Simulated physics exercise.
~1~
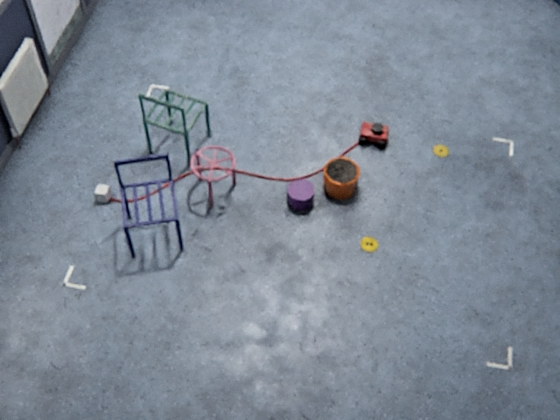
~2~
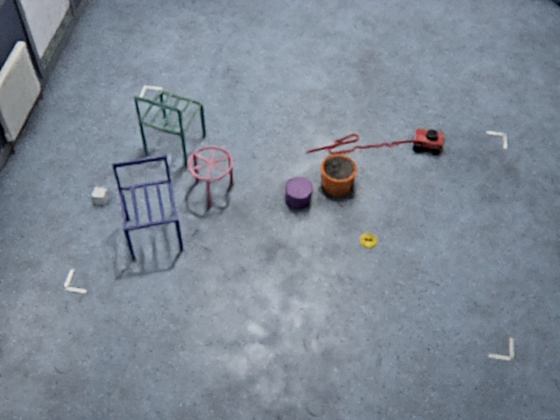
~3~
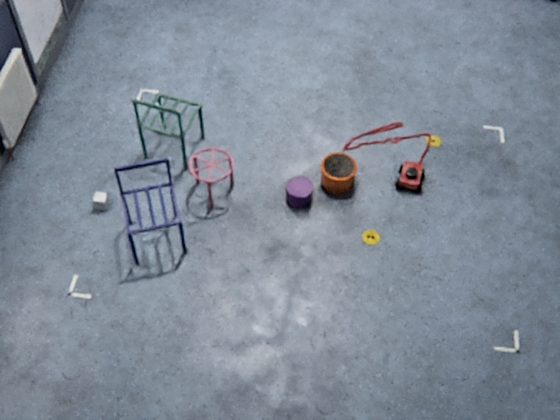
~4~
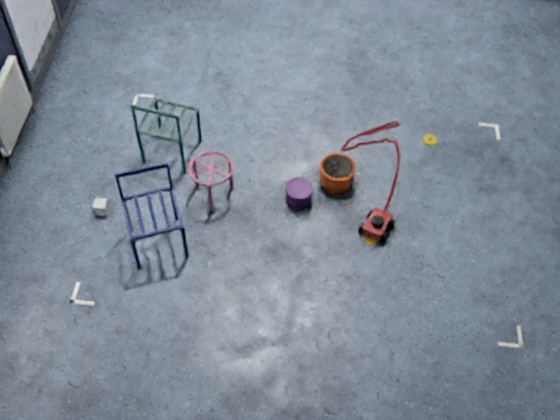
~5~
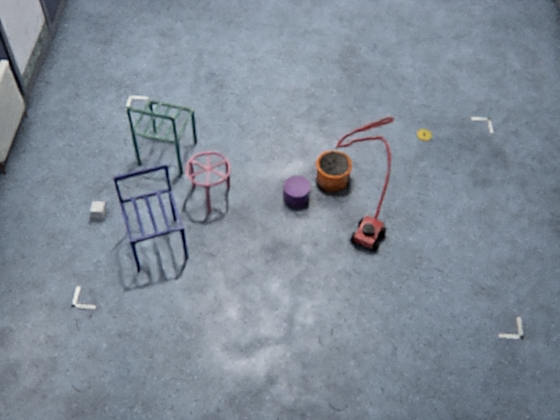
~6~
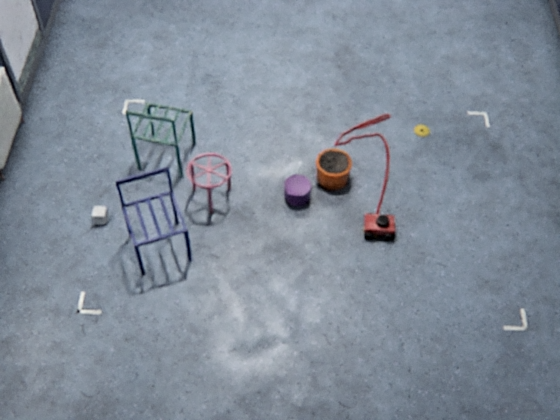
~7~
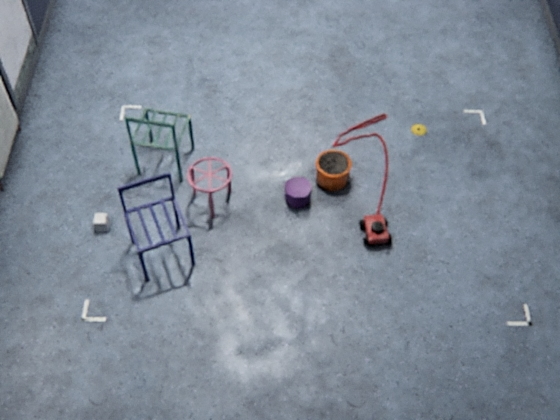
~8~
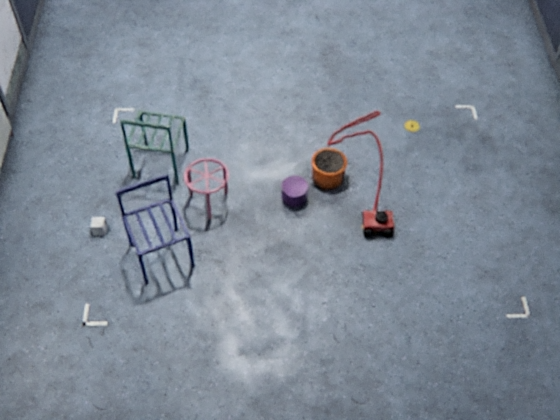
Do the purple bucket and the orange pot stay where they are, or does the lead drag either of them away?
Both stay where they are. The purple bucket and the orange pot are still standing in their places at the end.
